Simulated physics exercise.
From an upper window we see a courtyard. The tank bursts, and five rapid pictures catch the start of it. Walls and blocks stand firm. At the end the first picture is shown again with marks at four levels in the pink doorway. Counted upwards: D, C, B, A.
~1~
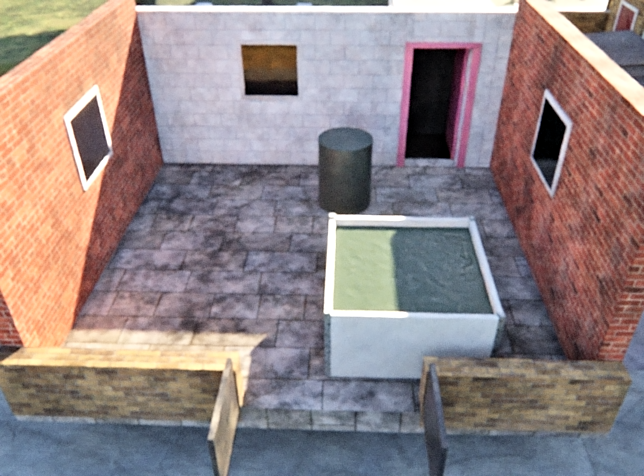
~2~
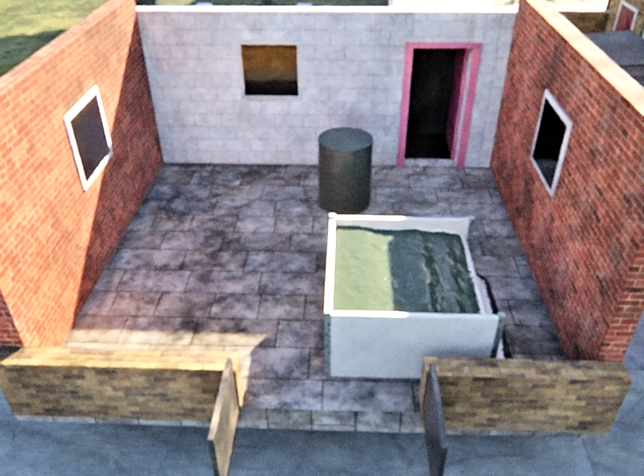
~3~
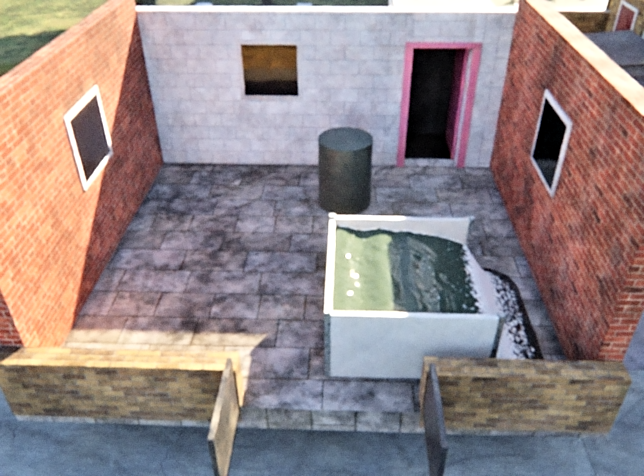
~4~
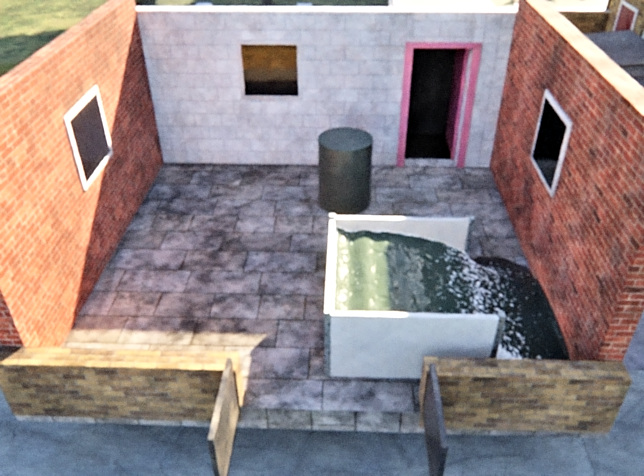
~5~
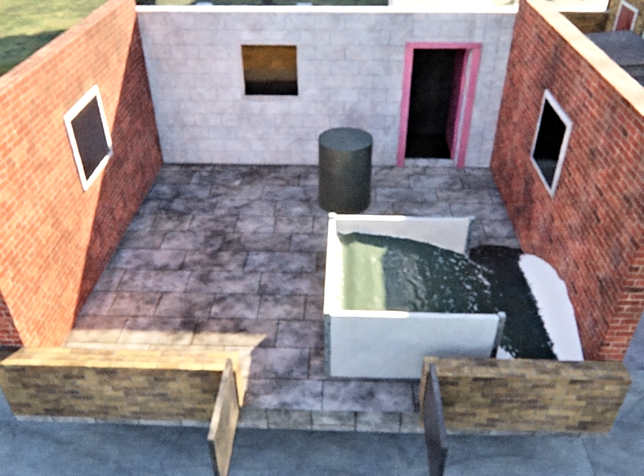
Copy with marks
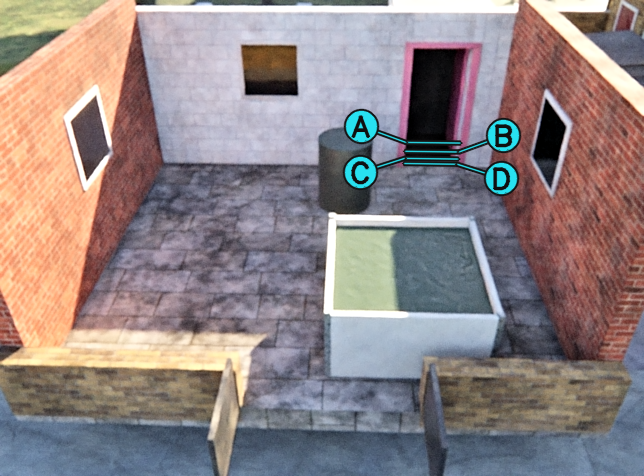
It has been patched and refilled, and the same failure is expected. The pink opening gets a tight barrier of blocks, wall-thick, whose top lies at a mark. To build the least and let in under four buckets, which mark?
The answer is height B.
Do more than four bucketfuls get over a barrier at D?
Yes.
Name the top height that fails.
That would be C.
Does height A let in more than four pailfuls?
No.
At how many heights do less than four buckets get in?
Two.
On the marked copy, A at (433, 142); B at (432, 151); C at (431, 158); D at (430, 163); from the bottom up D, C, B, A.
With A, nothing gets over.
With B, a splash gets over, under a bucket.
With C, about 11 bucketfuls get in.
With D, dozens of bucketfuls pour in.
